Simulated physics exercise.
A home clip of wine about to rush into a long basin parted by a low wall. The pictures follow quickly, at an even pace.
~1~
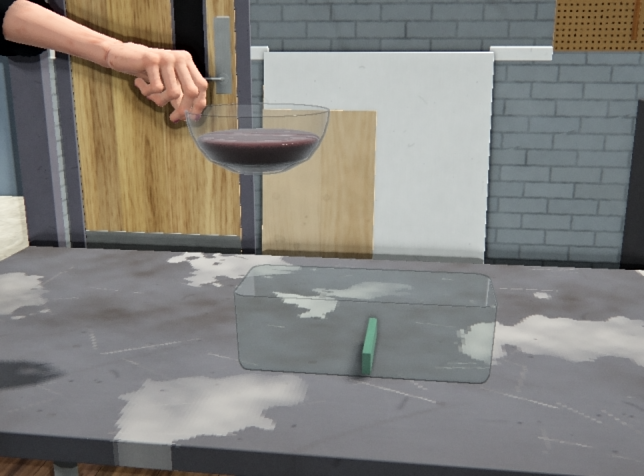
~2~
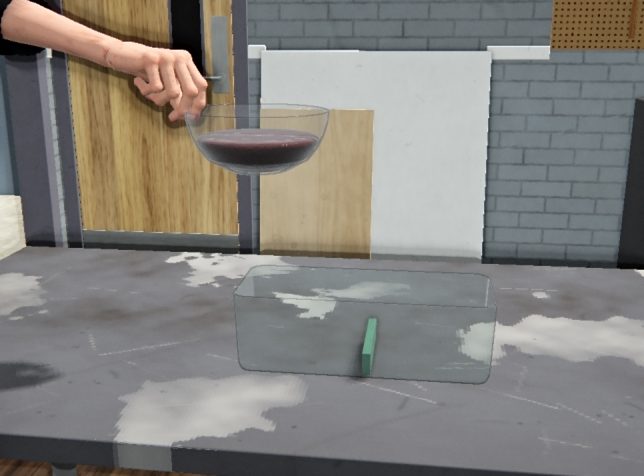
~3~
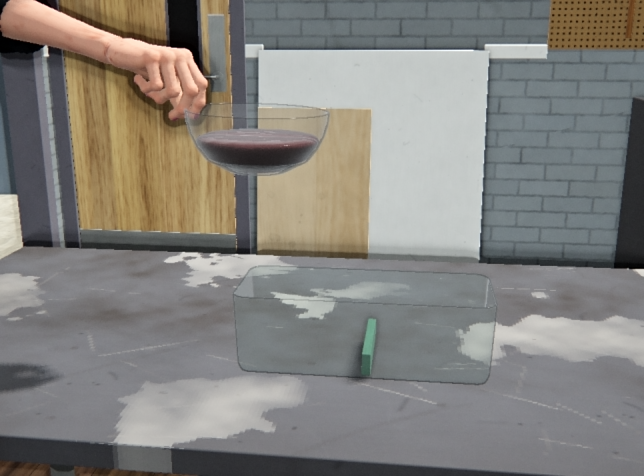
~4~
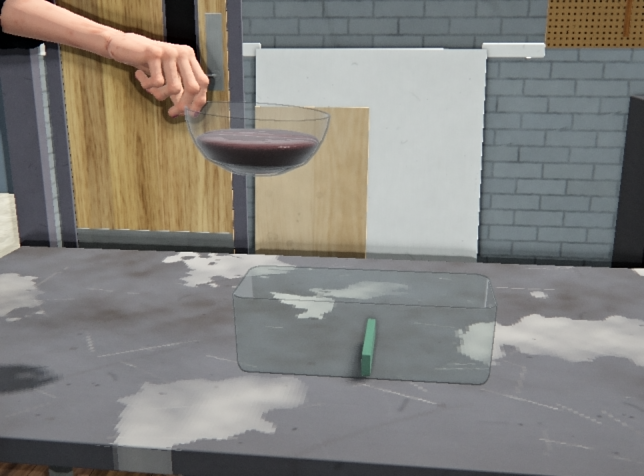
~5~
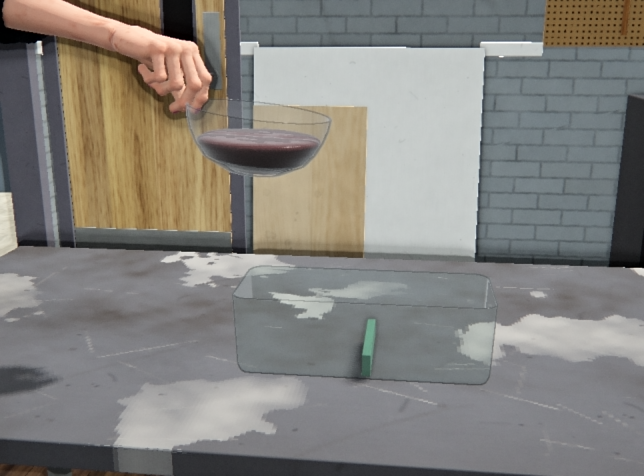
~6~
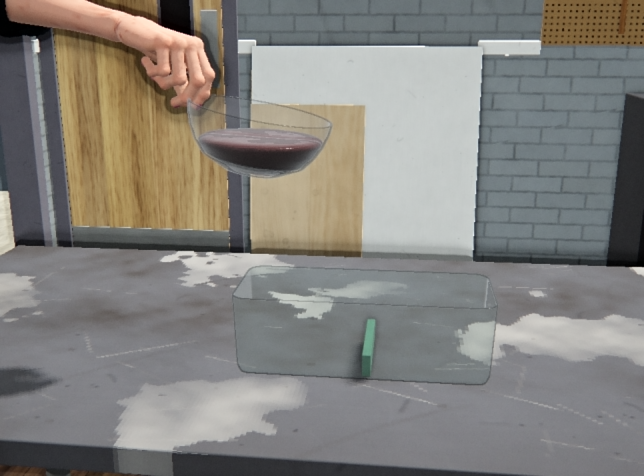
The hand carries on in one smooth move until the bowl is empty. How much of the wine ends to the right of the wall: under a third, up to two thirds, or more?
The share right of the wall is from a third to two thirds.
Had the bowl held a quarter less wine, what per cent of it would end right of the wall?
Near 35 %.
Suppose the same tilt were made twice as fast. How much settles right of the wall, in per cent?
Roughly 40 in a hundred.
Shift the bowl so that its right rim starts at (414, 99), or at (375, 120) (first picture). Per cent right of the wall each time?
About 85 and 80 per cent.
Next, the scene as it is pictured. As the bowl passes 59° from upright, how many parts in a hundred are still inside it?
It comes to 60 per cent or so.
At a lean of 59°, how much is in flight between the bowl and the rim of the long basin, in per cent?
Near 35 %.
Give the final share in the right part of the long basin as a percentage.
Close to 50 per cent.
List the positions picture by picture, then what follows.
In the first picture, it leans 0°; its right rim is at (328, 112); the wine meets the walls at (200, 135) and (321, 138); the long basin's rim runs from (244, 280) to (493, 291); the wall's top is at (370, 336).
In the second picture, it leans 0°; its right rim is at (328, 113); the wine meets the walls at (199, 135) and (320, 138).
In the third picture, it leans 2°; its right rim is at (328, 115); the wine meets the walls at (199, 135) and (320, 139).
In the fourth picture, it leans 4°; its right rim is at (329, 118); the wine meets the walls at (199, 134) and (320, 140).
In the fifth picture, it leans 7°; its right rim is at (330, 122); the wine meets the walls at (201, 134) and (321, 141).
In the sixth picture, it leans 11°; its right rim is at (331, 127); the wine meets the walls at (201, 133) and (324, 141).
A moment on, the bowl is tipped part way and 62 per cent is still to pour, 2 is left of the wall and 2 right of it.
Next, the bowl is tipped on its side and 7 per cent is still to pour, 24 is left of the wall and 49 right of it.
Then the bowl is tipped on its side and 0 per cent is still to pour, 46 is left of the wall and 53 right of it.
Later the bowl is tipped on its side and 0 per cent is still to pour, 47 is left of the wall and 52 right of it.
In the end 47 per cent lies left of the wall, 52 right of it and 1 outside.
